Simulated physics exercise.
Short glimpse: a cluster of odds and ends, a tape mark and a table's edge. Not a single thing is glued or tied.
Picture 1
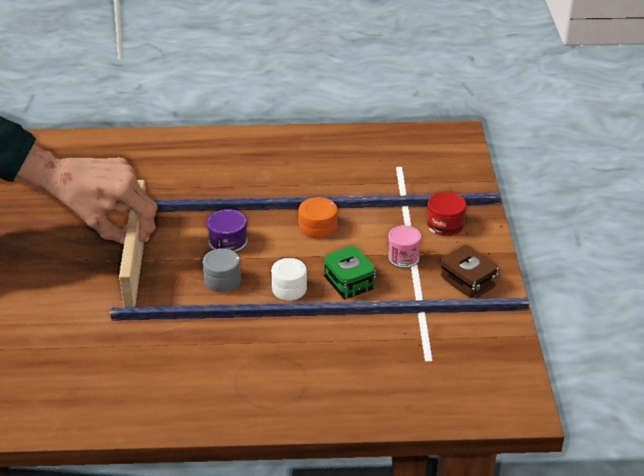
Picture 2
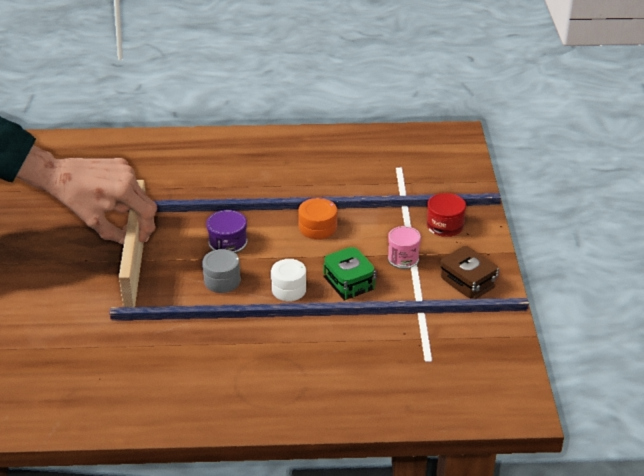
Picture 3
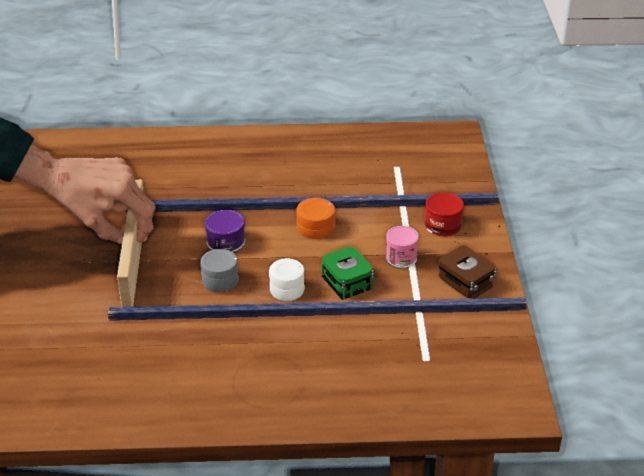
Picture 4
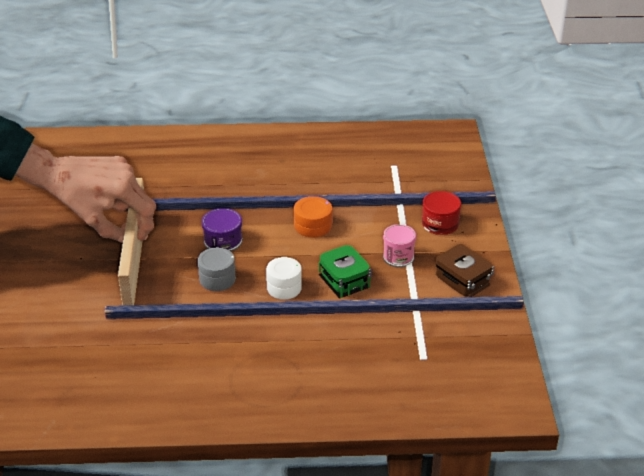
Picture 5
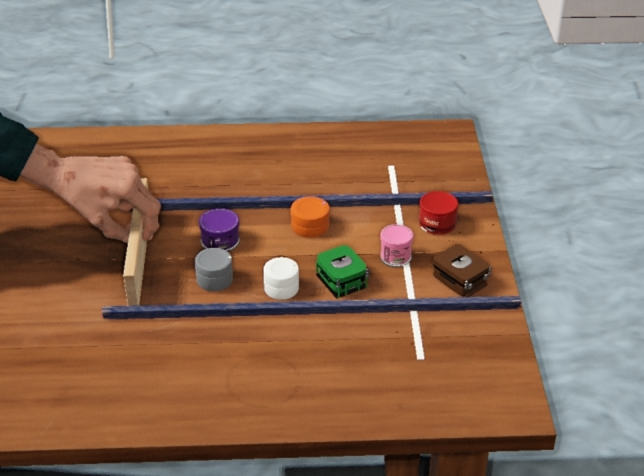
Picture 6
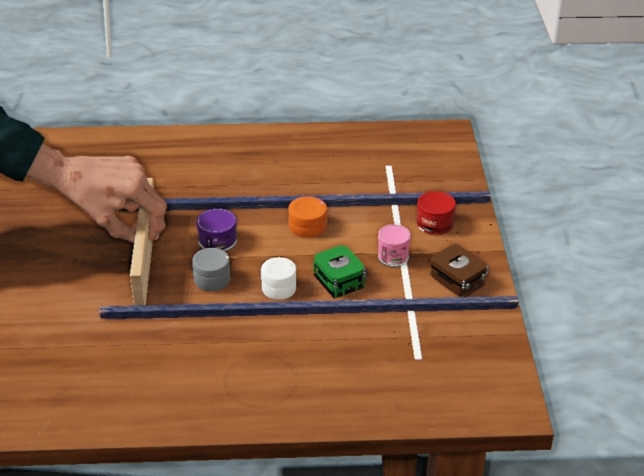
On a wooden table between two dark blue rails, a hand holds an upright board left of eight small coloured containers near a white tape line, then moves it slightly right towards them as the view shifts a little.
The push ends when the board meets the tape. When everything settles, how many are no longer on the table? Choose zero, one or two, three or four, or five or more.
When everything settles, zero are no longer on the table.
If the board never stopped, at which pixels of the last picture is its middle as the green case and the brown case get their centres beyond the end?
I'd put it close to (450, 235), and close to (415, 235) for the other one.
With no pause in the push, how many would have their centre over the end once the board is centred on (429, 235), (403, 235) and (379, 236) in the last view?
1, 0, 0.
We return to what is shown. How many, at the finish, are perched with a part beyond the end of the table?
1, I think.
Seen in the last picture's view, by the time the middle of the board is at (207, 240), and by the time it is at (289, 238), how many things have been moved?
Well, it's 2 at the first one and 5 at the second.
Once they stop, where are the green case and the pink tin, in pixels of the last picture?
Looks like one lands around (460, 272), and the other around (448, 244).
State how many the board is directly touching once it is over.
4.
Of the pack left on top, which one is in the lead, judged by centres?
Brown case.
A little later, none off yet; brown case at rest near (458, 271); red tub at rest near (436, 213); pink tin at rest near (394, 246).
When it is over, the number that fall off is zero.
